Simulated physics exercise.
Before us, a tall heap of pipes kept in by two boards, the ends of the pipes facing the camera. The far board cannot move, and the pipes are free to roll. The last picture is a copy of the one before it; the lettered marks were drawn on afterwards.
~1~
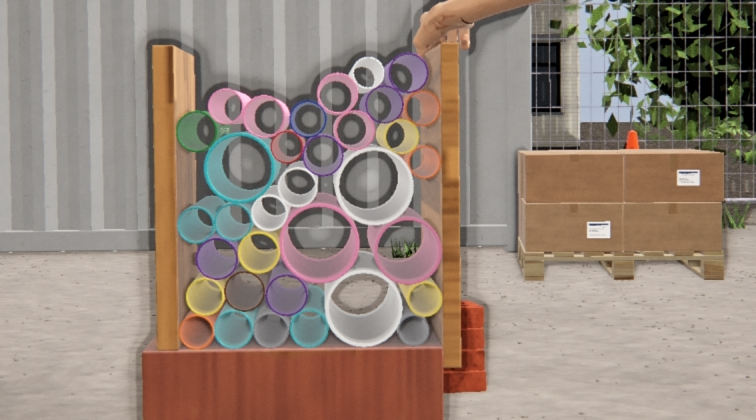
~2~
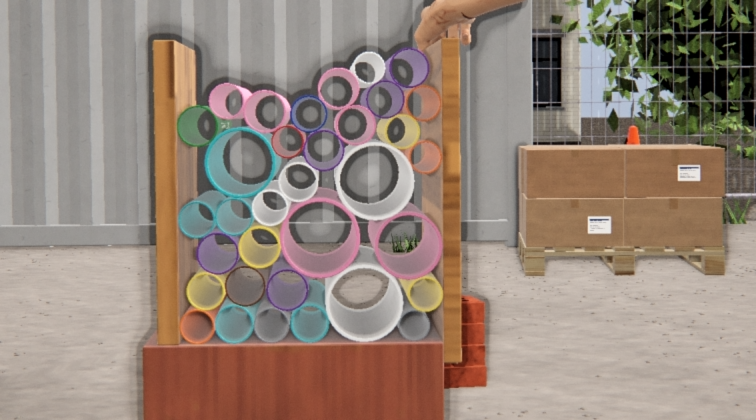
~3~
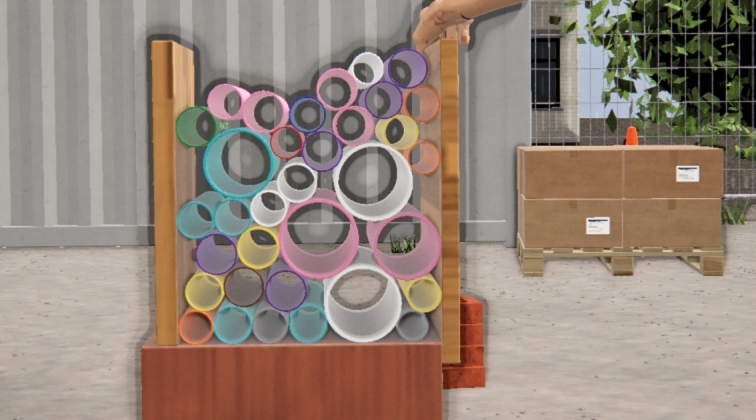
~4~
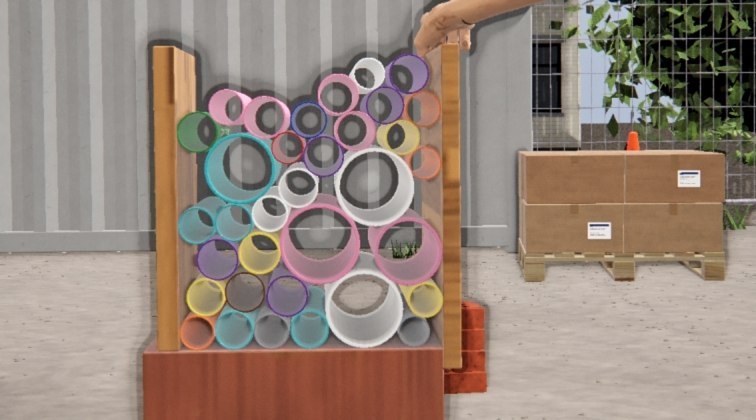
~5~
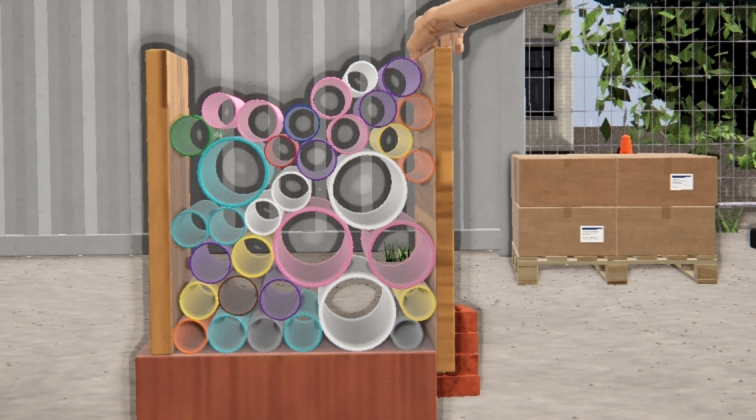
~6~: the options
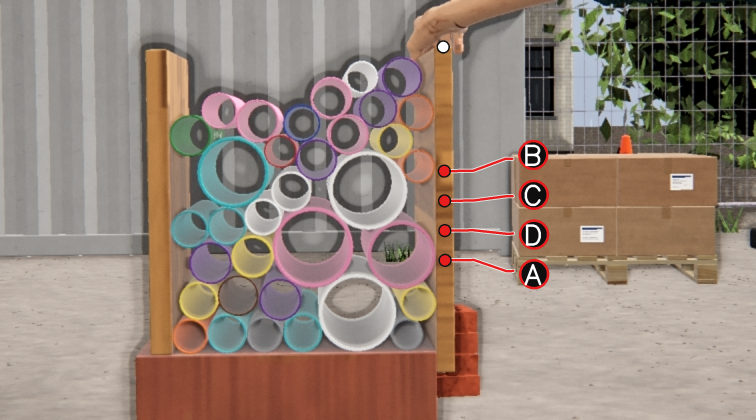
A hand stayed at the top of the right-hand board beside a tall heap of colourful pipes between two wooden boards, and nothing moved apart from the whole view shifting slightly.
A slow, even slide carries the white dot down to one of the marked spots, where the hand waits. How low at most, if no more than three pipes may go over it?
Lower it to B and no more.
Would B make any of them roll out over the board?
At B: Yes.
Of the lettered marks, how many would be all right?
One of them.
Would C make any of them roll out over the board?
Yes.
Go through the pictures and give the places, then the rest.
Side board (439, 198); an orange pipe (197, 332); a grey pipe (414, 330), in the first picture.
A grey pipe (414, 325), in the second picture.
A turquoise pipe (233, 217); a turquoise pipe (239, 163), in the third picture.
A red pipe (287, 148), in the fourth picture.
Side board (432, 202); an orange pipe (190, 336); a grey pipe (407, 335), in the fifth picture.
On the copy, A at (445, 260); B at (444, 171); C at (445, 201); D at (445, 231); the white dot at (443, 47).
On B. First, top of the board (435, 106).
Then, top of the board (435, 170).
Finally, top of the board (435, 171), two out over the board.
By contrast, A more than three out over the board; C more than three out over the board; D more than three out over the board.
